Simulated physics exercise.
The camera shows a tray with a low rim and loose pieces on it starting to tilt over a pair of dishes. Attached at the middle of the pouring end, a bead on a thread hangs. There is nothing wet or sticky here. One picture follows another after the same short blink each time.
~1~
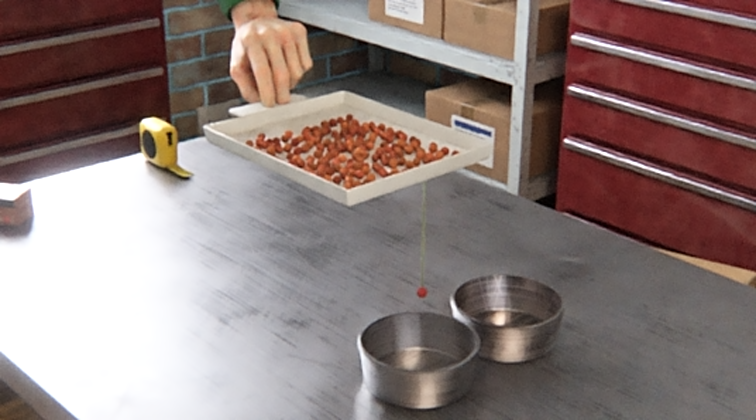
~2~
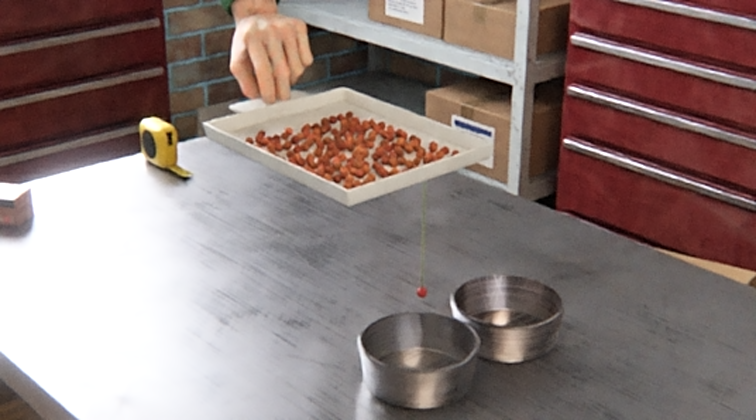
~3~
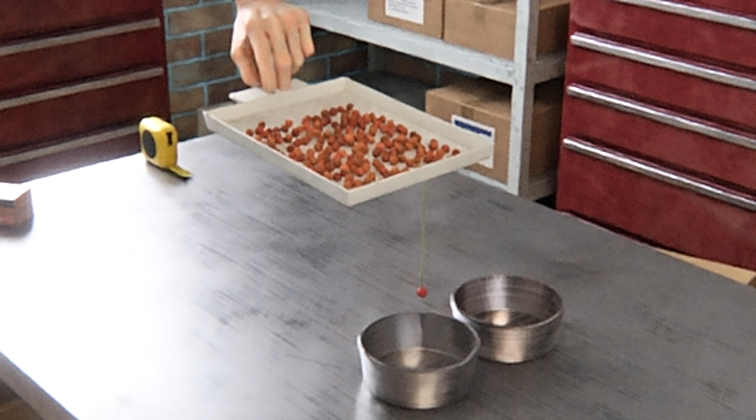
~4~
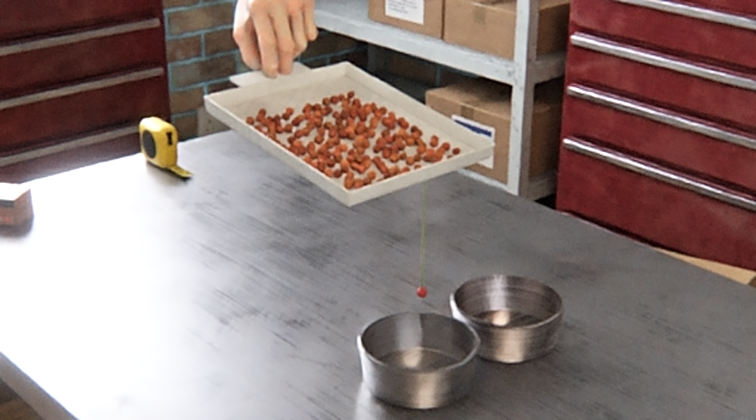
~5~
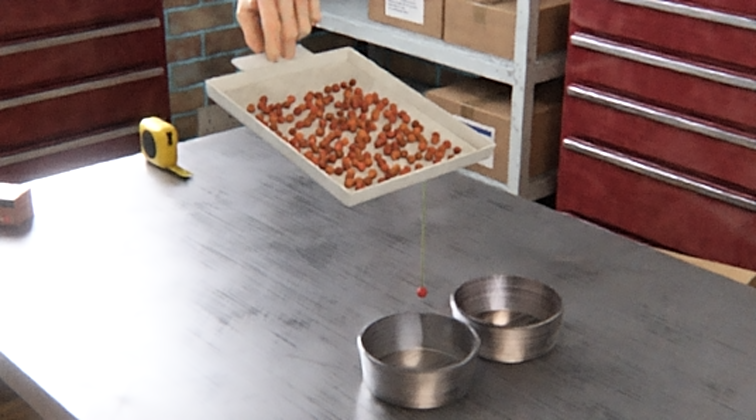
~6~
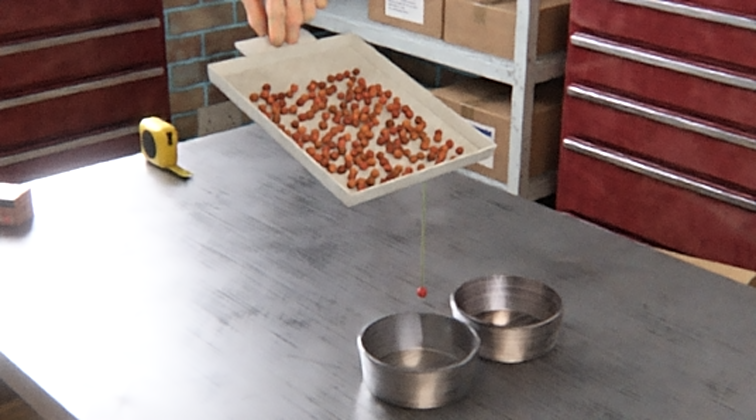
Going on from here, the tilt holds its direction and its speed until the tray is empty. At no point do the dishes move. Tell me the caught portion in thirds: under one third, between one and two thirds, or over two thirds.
Most likely the dishes are going to collect a large share, above two thirds of the load.
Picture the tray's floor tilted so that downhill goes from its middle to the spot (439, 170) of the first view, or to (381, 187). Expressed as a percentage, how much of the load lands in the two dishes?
Lab note: Try 1 = 90 %, try 2 = 60 %.
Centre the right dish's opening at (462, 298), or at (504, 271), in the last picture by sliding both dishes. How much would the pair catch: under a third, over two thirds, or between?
The first try: The middle third. The second: Less than a third.
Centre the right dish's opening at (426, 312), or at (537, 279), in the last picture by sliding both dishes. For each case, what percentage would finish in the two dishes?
First try: Roughly 40 per cent; second try: Roughly 60 per cent.
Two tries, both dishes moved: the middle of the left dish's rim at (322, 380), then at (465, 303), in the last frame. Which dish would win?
Try one: The right-side dish. Try two: The left-side dish.
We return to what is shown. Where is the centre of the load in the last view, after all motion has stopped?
Close to (442, 370) in the last view.
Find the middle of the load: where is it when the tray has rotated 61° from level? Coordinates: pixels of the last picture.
Close to (405, 147).
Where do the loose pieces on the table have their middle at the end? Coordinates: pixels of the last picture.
Once everything settles, the pieces are centred near (518, 386).
Just after the last frame, tray tipped steeply; almost all on the tray; just a few in the air.
A moment on, tray tipped right over; almost all on the tray; just a few in the left dish; just a few outside both; about a tenth in the air.
Further on, tray tipped past a quarter turn; roughly two thirds in the left dish; roughly a quarter in the right dish; roughly a quarter outside both.
When it is over, tray tipped past a quarter turn; roughly two thirds in the left dish; roughly a quarter in the right dish; about a tenth outside both.
